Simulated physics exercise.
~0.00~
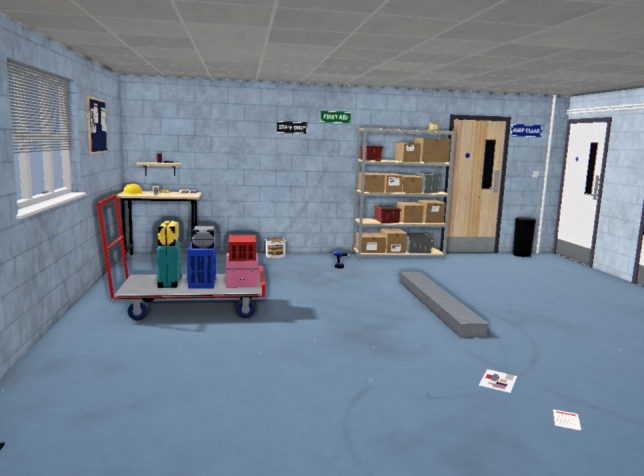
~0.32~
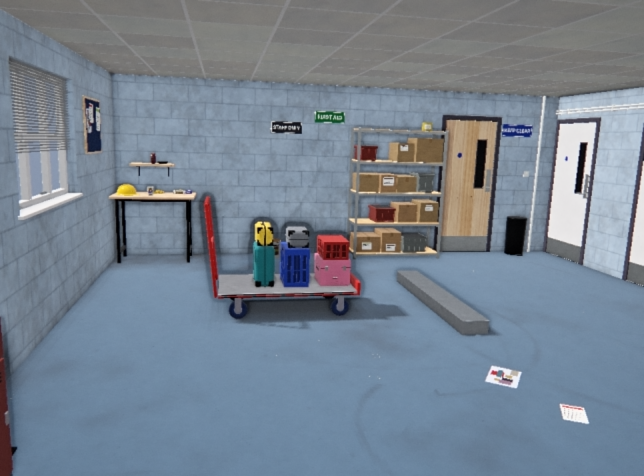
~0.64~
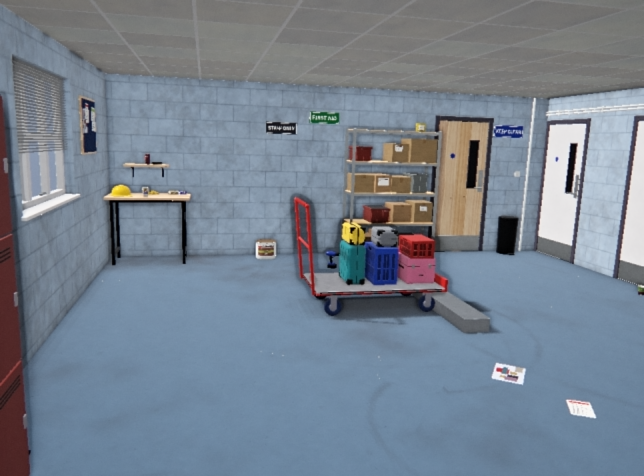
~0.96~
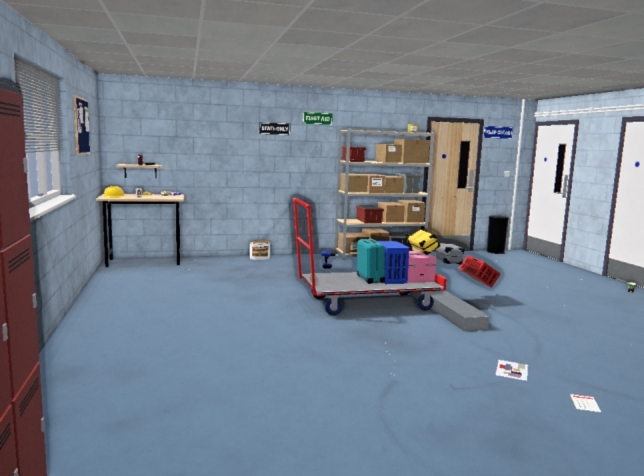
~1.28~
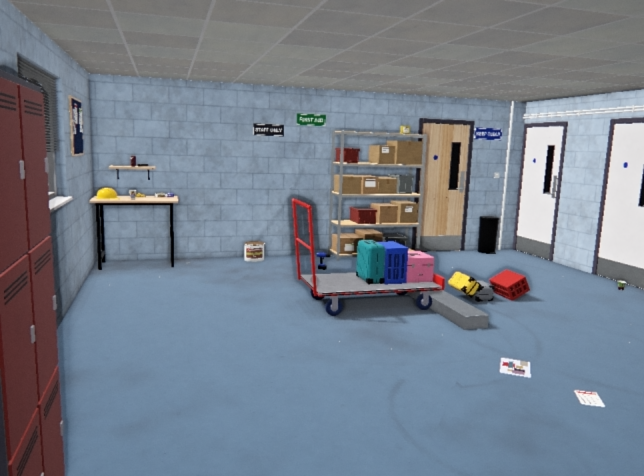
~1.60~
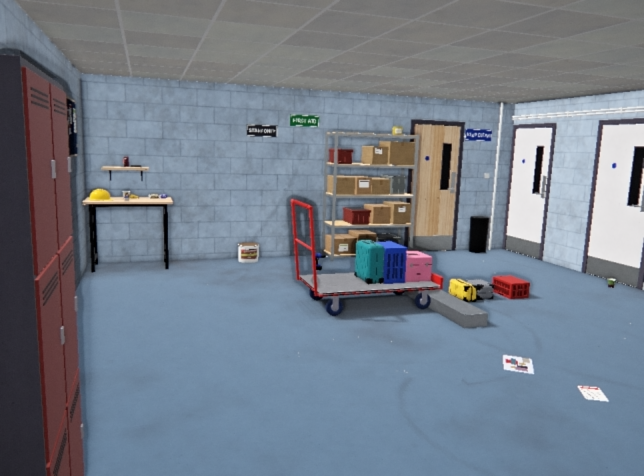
A platform trolley loaded with cases and crates rolled right across a blue-floored room and stopped at a low step, throwing the yellow suitcase, grey suitcase and red crate onto the floor beyond, while the teal, blue and pink pieces stayed aboard.
